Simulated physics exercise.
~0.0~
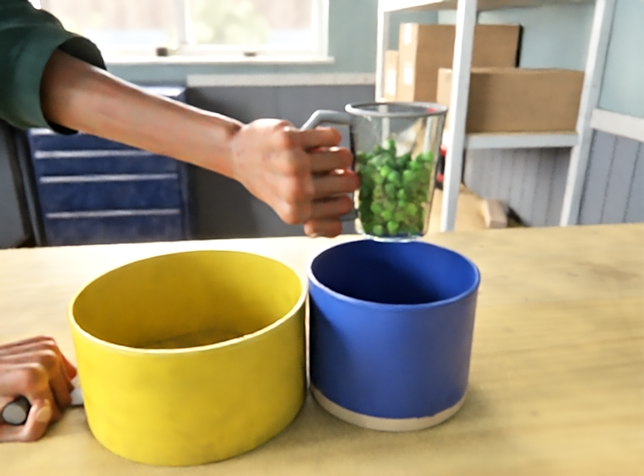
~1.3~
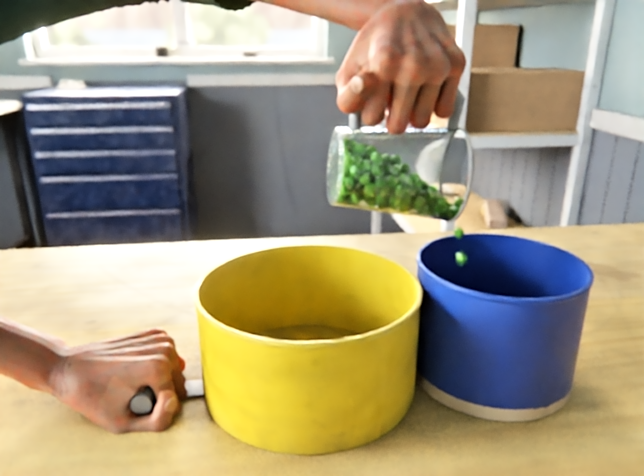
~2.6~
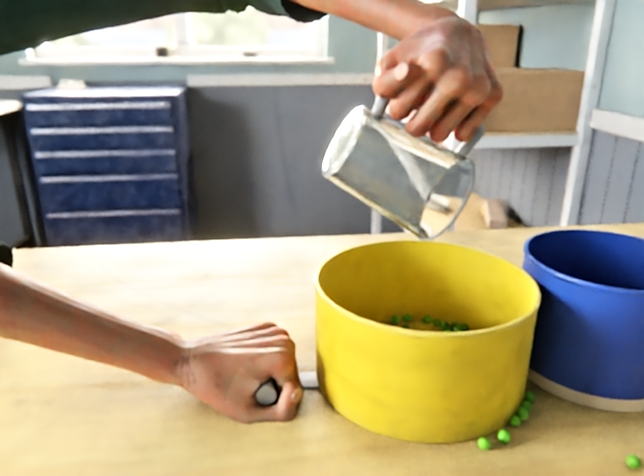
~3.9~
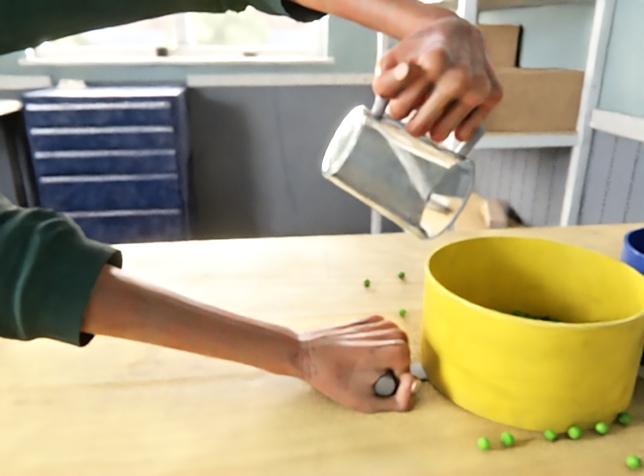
On a wooden table in a room with shelves, one hand tips a clear cup of green peas over a blue pot while another slides the blue and yellow pots right; peas land in both, some scatter on the table, and the cup ends empty.
